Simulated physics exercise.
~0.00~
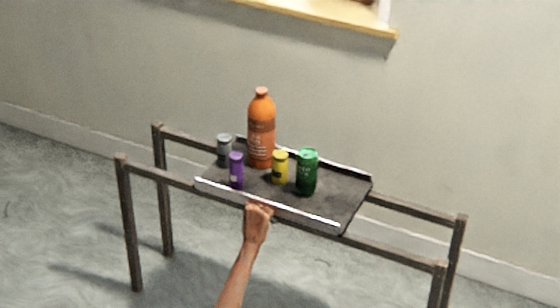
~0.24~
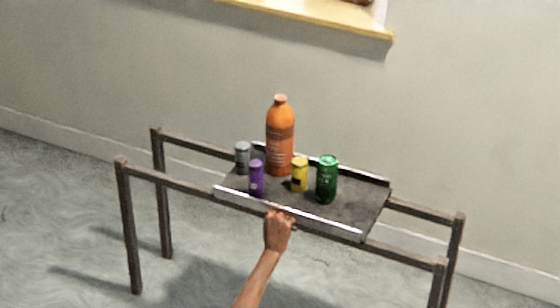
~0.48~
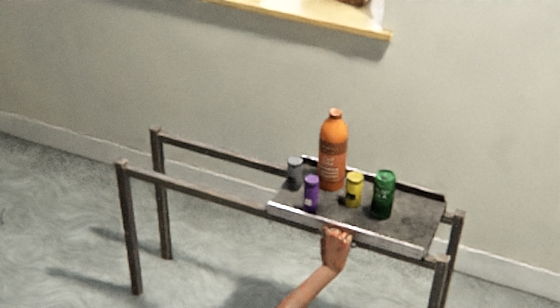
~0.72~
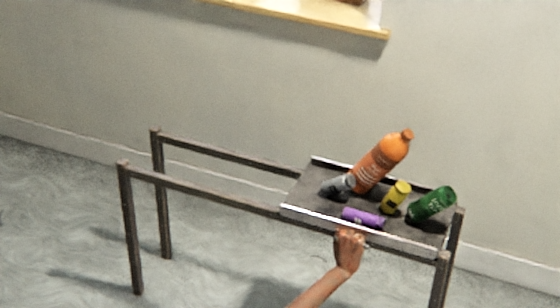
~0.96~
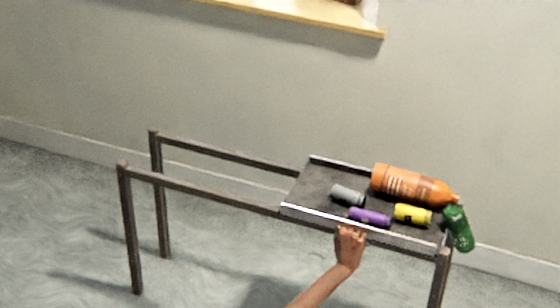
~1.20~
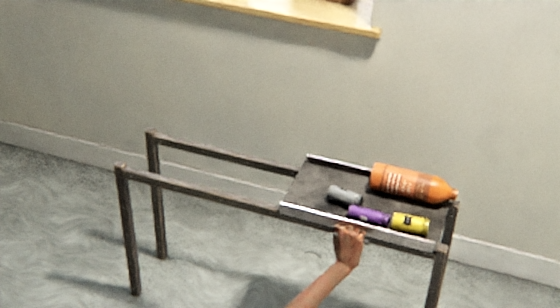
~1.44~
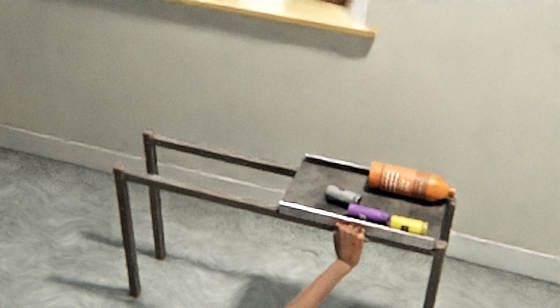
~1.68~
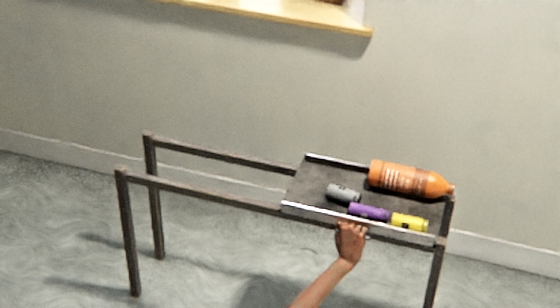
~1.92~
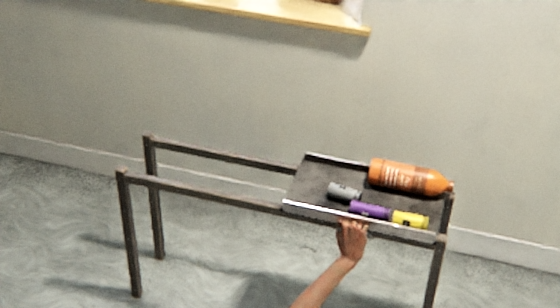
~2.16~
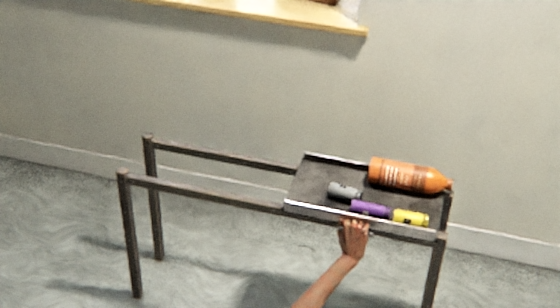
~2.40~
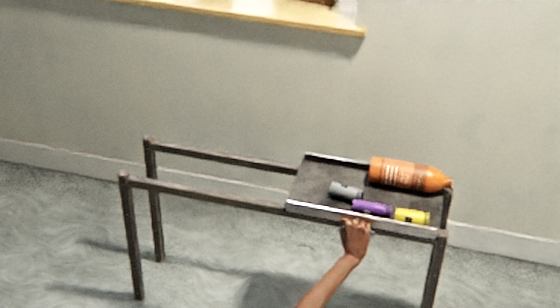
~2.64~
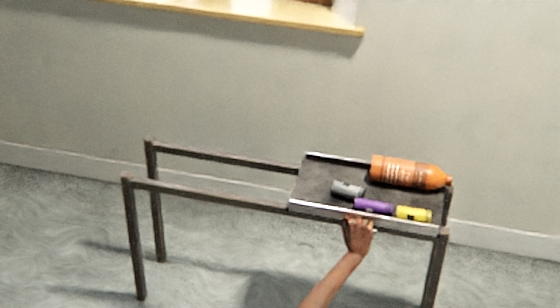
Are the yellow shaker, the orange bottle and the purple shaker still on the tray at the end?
Yes, the yellow shaker, the orange bottle and the purple shaker are all still on the tray, lying on their sides.
